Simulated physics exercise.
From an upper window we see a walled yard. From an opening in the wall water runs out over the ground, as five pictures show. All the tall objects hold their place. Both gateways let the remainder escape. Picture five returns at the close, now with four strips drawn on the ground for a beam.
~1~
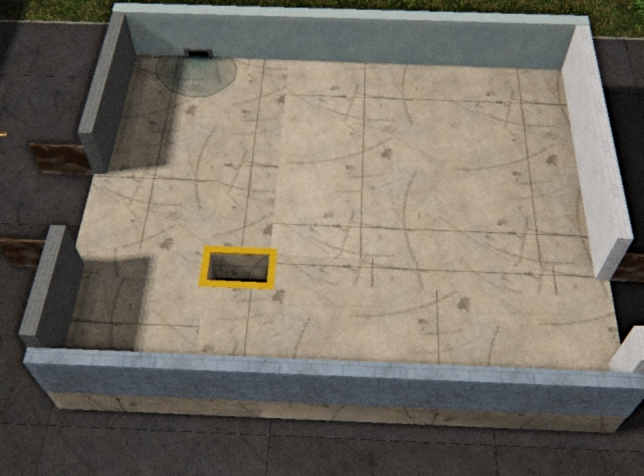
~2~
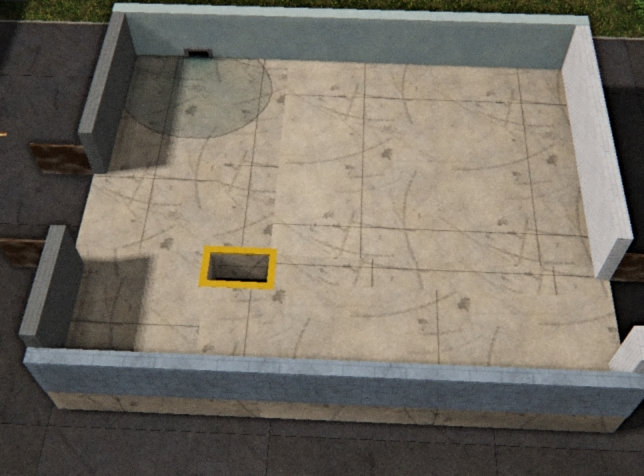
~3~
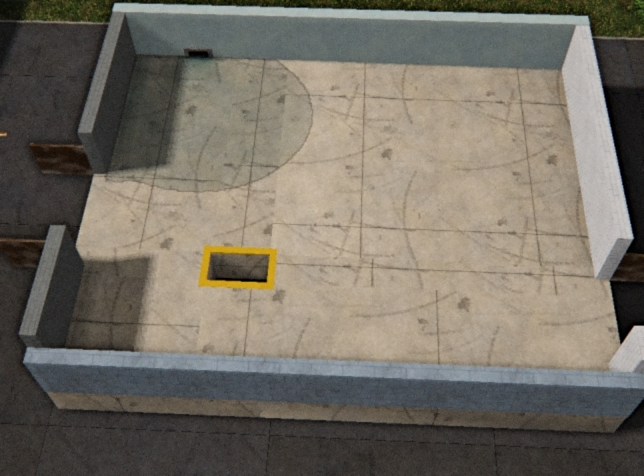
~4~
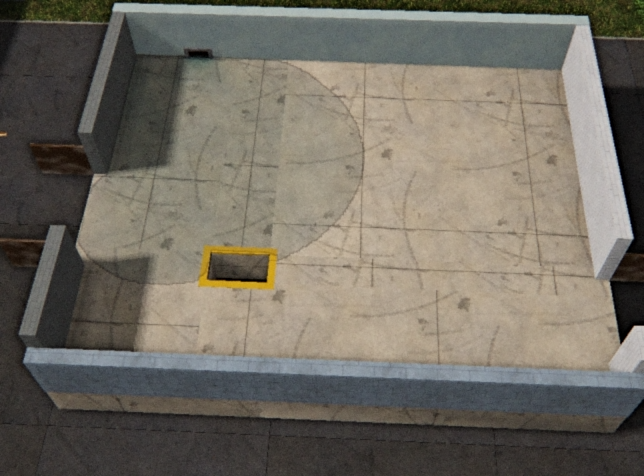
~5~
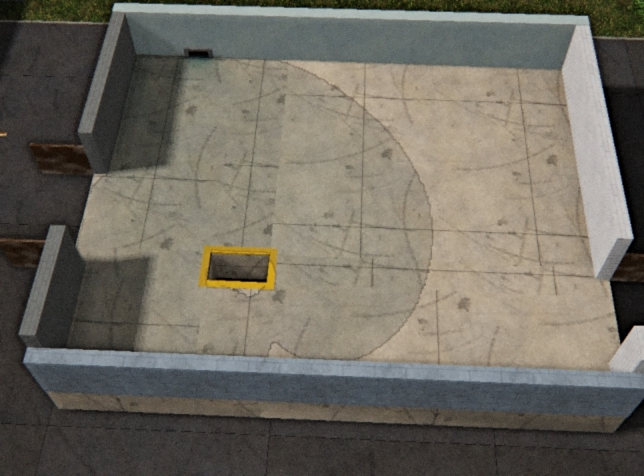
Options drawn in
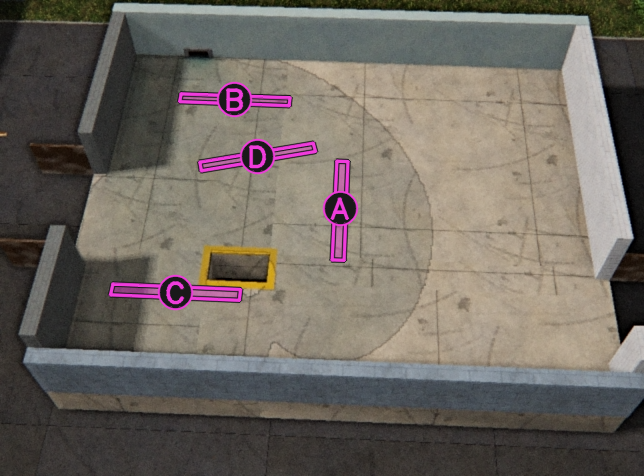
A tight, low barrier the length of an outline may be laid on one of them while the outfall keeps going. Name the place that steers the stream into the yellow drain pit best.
Best: C.
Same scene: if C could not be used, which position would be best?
It is A.
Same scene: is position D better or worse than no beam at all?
Position D is worse.
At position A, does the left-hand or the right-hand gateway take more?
The right one.
On the marked copy, A from (338, 260) to (342, 161); B from (180, 97) to (289, 101); C from (111, 289) to (239, 294); D from (200, 166) to (314, 147).
For position A, about 30 % of the stream goes into the yellow drain pit, about 66 % out by the gates.
For position B, about 16 % of the stream goes into the yellow drain pit, about 78 % out by the gates.
For position C, about 45 % of the stream goes into the yellow drain pit, about 52 % out by the gates.
For position D, about 16 % of the stream goes into the yellow drain pit, about 79 % out by the gates.
